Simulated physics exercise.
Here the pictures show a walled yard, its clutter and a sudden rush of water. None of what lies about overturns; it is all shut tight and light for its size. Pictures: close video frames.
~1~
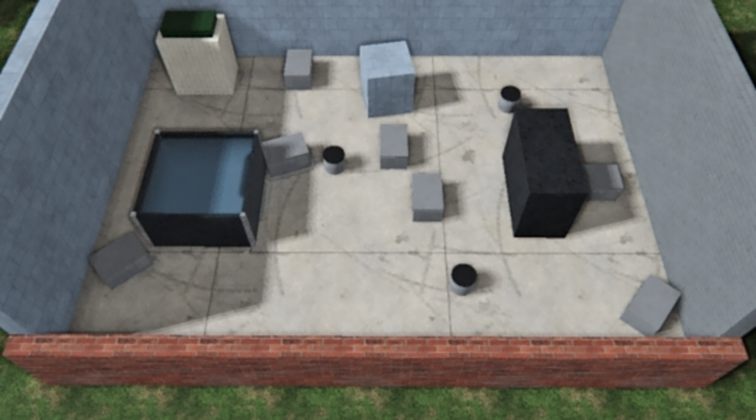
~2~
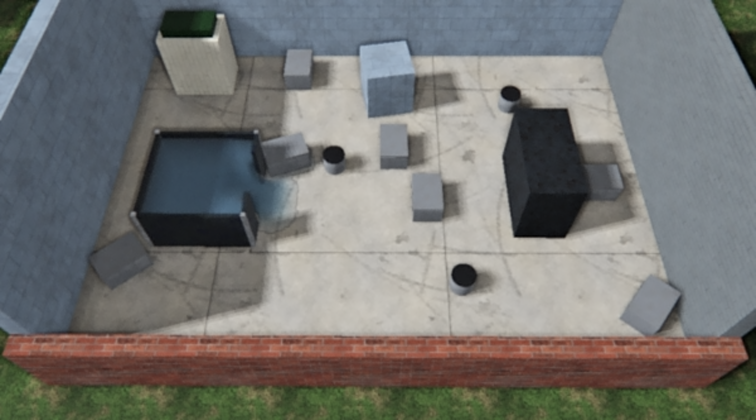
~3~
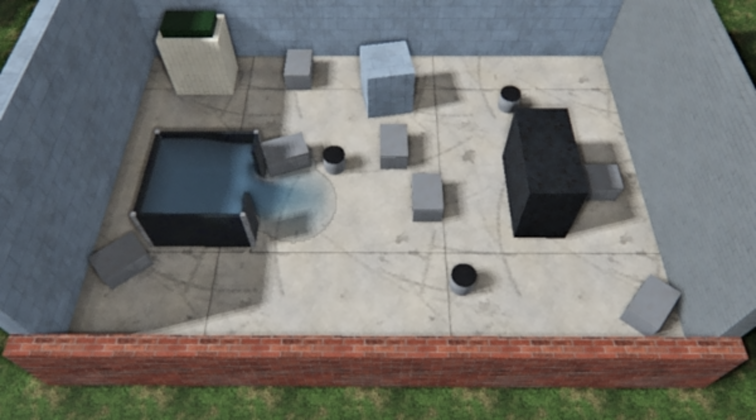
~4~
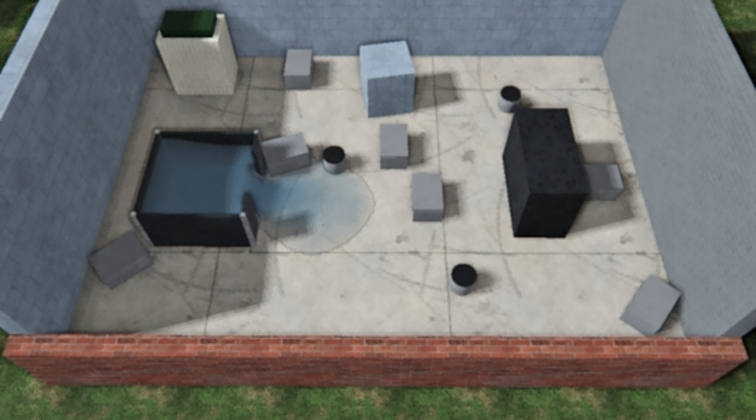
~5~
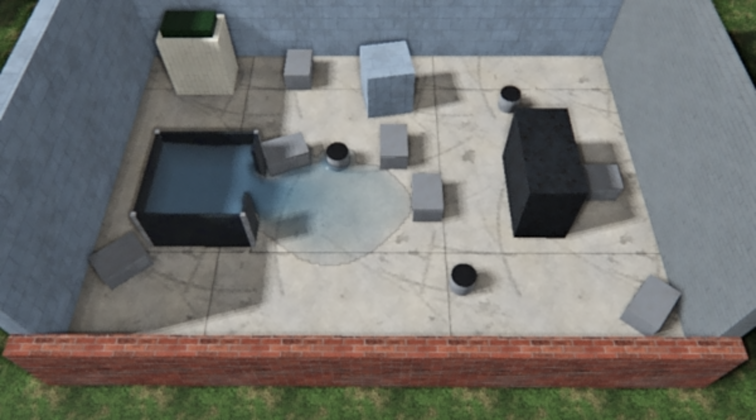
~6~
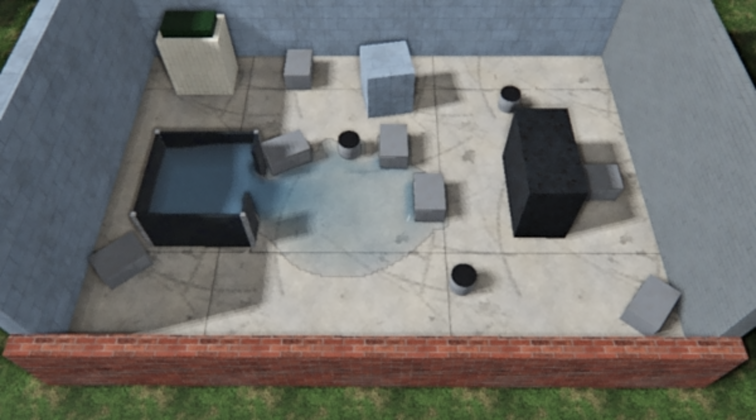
We see a walled yard scattered with grey crates and dark-topped pails as water pours through an opening in a dark tank at left, spreads rightward across the paving, and shifts the nearest pail a short way.
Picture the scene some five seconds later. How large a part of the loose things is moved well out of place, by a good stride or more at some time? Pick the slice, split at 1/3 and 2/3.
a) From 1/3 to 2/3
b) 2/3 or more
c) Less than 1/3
Option a: From 1/3 to 2/3.
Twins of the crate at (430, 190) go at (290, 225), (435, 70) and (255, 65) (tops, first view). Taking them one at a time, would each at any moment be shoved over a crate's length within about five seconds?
In sequence: Knocked well away; hardly budges; hardly budges.
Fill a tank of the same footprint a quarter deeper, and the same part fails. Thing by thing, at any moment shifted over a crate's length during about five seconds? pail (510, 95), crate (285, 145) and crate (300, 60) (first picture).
First one cleared the mark, second one missed the mark, third one missed the mark.
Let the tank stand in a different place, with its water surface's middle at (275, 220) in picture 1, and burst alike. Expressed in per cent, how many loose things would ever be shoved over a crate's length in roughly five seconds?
My answer would be about 50 in a hundred.
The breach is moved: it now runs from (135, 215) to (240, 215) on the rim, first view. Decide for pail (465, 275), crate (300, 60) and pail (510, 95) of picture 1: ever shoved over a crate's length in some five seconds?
Same order as named: Sent that far; not sent that far; not sent that far.
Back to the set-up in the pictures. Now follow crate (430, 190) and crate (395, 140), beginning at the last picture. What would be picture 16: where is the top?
At about (498, 196) and (489, 100).
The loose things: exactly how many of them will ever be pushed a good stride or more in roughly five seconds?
I make it 6 in total.
A moment on, 1 of 10 are well off their spots; 0 afloat.
Next, 4 of 10 are well off their spots; 3 afloat.
Later, 5 of 10 are well off their spots; 2 afloat.
In the end, 6 of 10 are well off their spots, and 6 have been at some point; 3 afloat.
